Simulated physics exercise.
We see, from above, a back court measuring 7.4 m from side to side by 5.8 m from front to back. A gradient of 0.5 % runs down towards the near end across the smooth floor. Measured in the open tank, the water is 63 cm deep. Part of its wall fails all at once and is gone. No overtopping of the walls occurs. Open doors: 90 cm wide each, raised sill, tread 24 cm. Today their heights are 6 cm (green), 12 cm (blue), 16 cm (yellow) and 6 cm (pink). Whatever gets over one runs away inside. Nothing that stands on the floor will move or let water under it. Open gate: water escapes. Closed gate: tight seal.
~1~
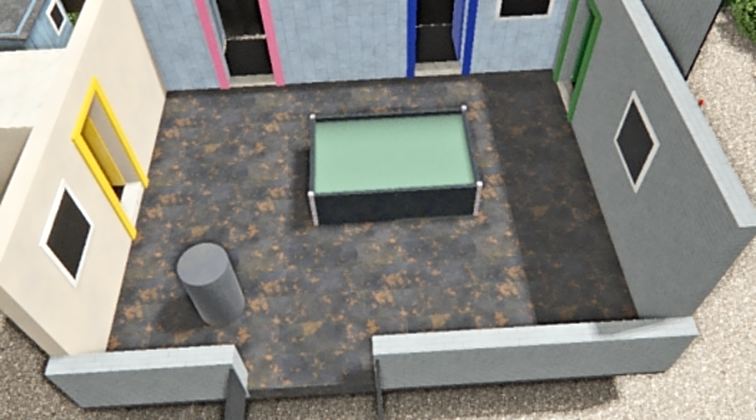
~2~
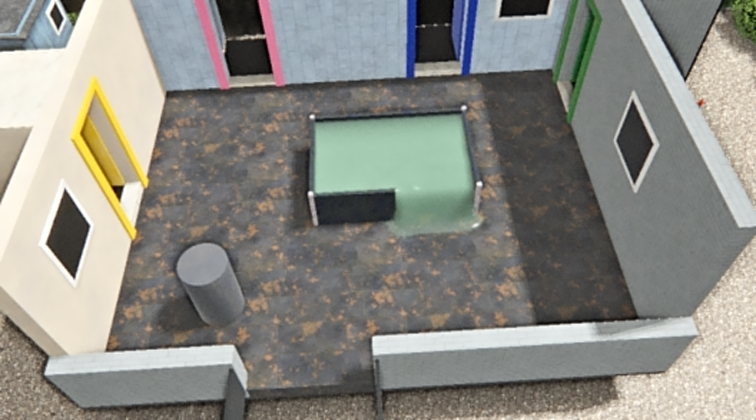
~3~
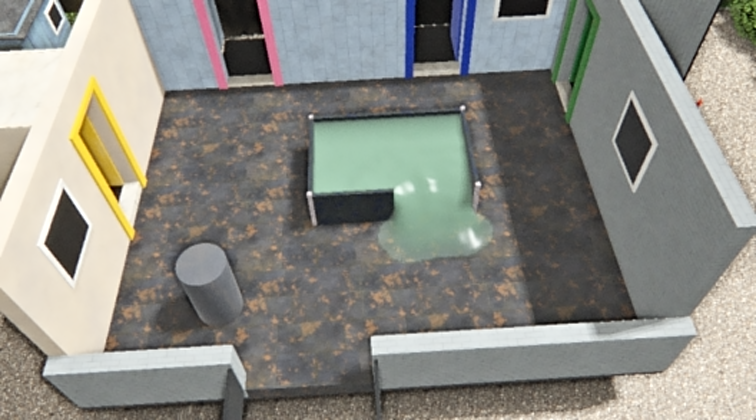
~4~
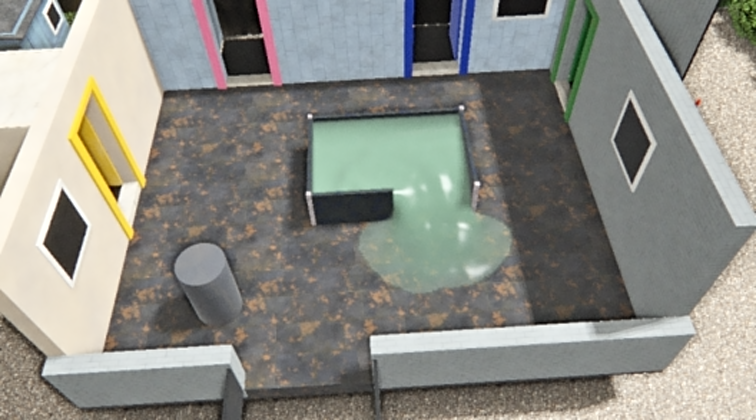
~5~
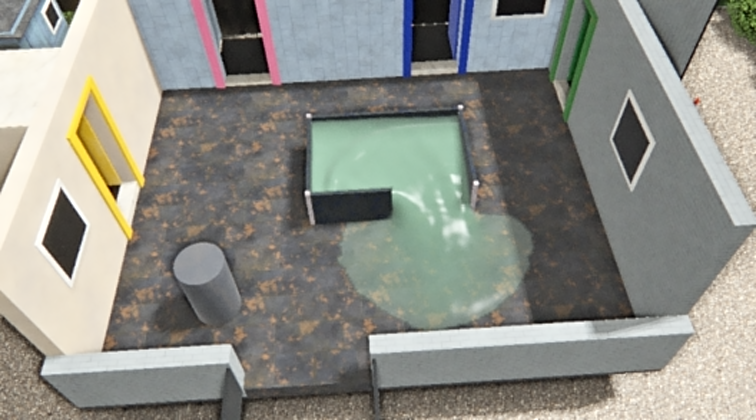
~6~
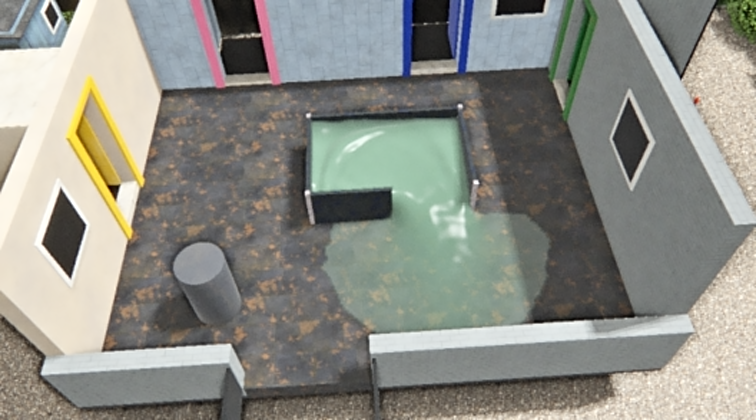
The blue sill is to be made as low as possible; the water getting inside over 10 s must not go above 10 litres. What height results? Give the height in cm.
It would have to be roughly 7.5 cm high.
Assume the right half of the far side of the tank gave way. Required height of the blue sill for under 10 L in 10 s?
In that case you'd want it roughly 37 cm high.
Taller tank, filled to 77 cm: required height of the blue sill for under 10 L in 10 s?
Minimum height: Approx. 10.5 cm.
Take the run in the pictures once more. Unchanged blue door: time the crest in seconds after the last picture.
Approximately 4.5 s.
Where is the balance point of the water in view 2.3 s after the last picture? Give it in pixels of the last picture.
It lies near (443, 248) in the last picture.
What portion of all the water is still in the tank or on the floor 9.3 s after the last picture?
Something like 86 per cent of it remains.
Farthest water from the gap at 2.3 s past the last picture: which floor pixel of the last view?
Roughly at (123, 379) in the last view.
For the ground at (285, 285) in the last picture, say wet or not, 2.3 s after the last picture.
At that moment it's submerged.
Then, 0.7 s after the last picture water covers 20 % of the floor, deepest (36 cm) near (450, 217); it has not reached the blue door.
Then, 2.3 s after the last picture water covers 35 % of the floor, deepest (33 cm) near (632, 346); it has not reached the blue door.
Then, 9.3 s after the last picture water covers 95 % of the floor, deepest (9 cm) near (157, 117); 6 cm at the blue door, 0 litres in over its 12 cm sill.
At the blue door as built, the water peaked near 12 cm, 4.3 s after the last picture.
Run again over the same 10 s with other heights there, 19 litres in over 6.5 cm, 6 litres over 8.5 cm. The limit of 10 litres is kept from about 7.5 cm up.
